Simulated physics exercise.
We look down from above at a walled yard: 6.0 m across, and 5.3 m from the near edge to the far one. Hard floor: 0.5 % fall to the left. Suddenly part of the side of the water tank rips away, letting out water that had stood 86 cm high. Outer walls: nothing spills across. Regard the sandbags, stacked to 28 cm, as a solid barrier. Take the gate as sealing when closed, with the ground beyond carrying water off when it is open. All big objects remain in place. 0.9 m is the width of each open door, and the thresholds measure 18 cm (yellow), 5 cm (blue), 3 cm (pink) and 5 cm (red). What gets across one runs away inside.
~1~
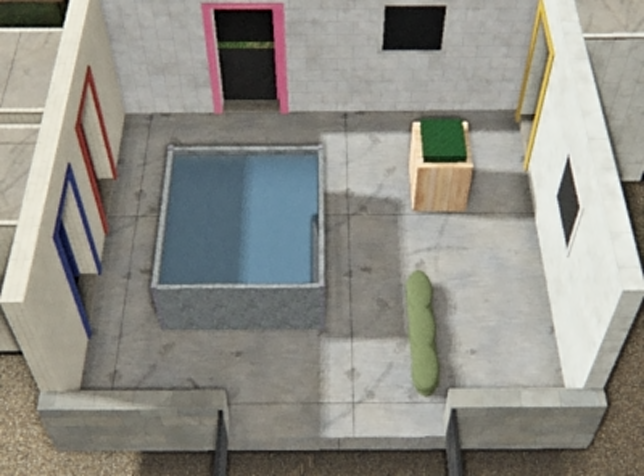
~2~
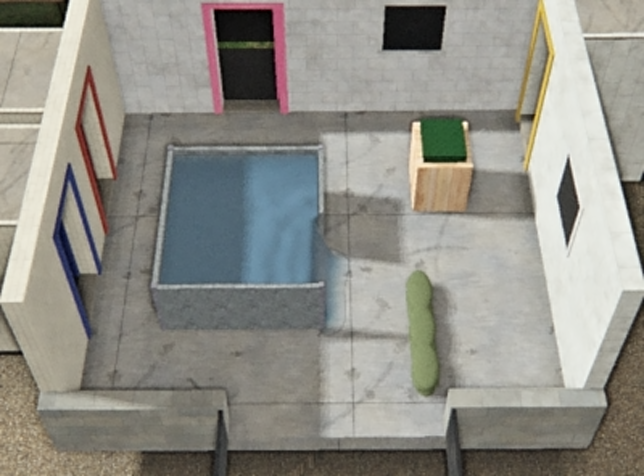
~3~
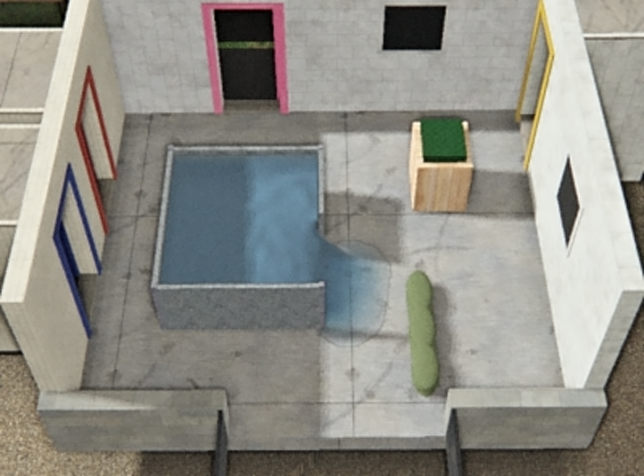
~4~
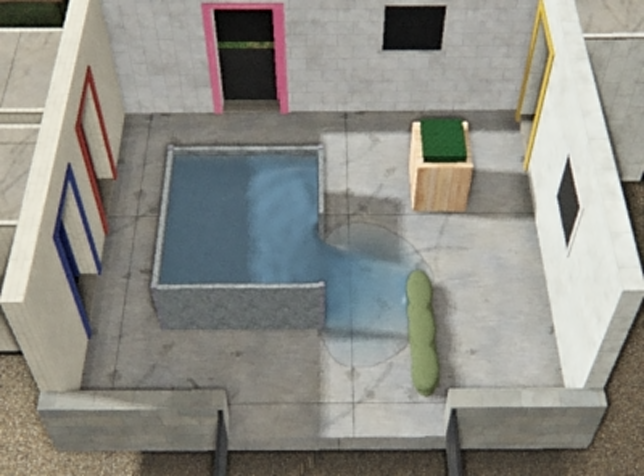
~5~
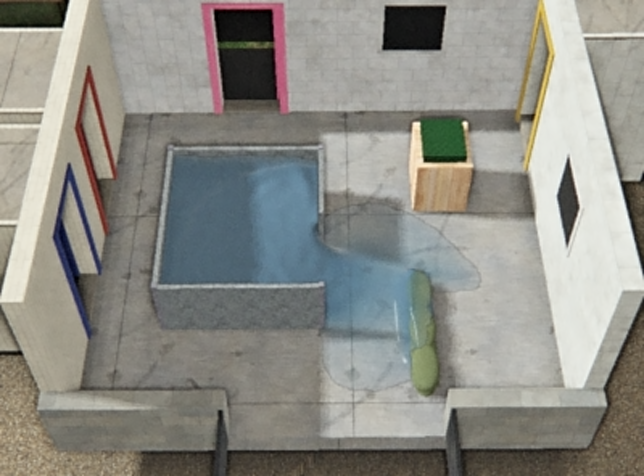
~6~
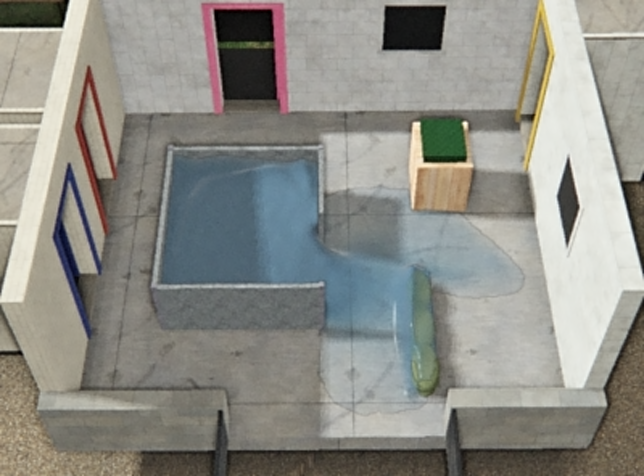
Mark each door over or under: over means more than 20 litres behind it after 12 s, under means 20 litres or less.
Yellow door under, blue door under, pink door over, red door over.
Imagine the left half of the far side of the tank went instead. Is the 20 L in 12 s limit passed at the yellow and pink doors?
Short answer, against that limit: Yellow is fine, pink overshoots.
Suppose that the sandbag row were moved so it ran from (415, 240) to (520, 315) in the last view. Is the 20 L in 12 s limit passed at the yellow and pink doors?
Checking the limit, yellow is fine, pink is too much.
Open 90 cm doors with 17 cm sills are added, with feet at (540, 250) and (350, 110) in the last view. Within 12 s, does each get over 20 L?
In the order given, higher then lower.
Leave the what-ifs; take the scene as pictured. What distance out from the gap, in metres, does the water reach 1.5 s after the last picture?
Around 4.4 metres.
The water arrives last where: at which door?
The blue door is last.
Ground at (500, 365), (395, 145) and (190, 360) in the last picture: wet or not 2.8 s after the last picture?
Status of the three spots: Inundated, inundated, free of it.
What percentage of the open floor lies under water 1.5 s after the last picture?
Roughly 45 percent.
Then, 0.7 s after the last picture water covers 35 % of the floor and is deepest (59 cm) near (407, 308); yellow door not reached, blue door not reached, pink door not reached, red door not reached.
Then, 1.5 s after the last picture water covers 45 % of the floor and is deepest (47 cm) near (407, 308); yellow door 10 cm at the sill, 0 L in, blue door not reached, pink door not reached, red door not reached.
Then, 2.8 s after the last picture water covers 55 % of the floor and is deepest (34 cm) near (407, 308); yellow door 14 cm at the sill, 0 L in, blue door not reached, pink door not reached, red door not reached.
Then, 6.3 s after the last picture water covers 80 % of the floor and is deepest (18 cm) near (427, 222); yellow door 12 cm at the sill, 2 L in, blue door 2 cm at the sill, 0 L in, pink door 6 cm at the sill, 4 L in, red door 9 cm at the sill, 22 L in.
Then, 11.3 s after the last picture water covers 95 % of the floor and is deepest (12 cm) near (76, 421); yellow door 7 cm at the sill, 2 L in, blue door 7 cm at the sill, 1 L in, pink door 7 cm at the sill, 40 L in, red door 9 cm at the sill, 66 L in.
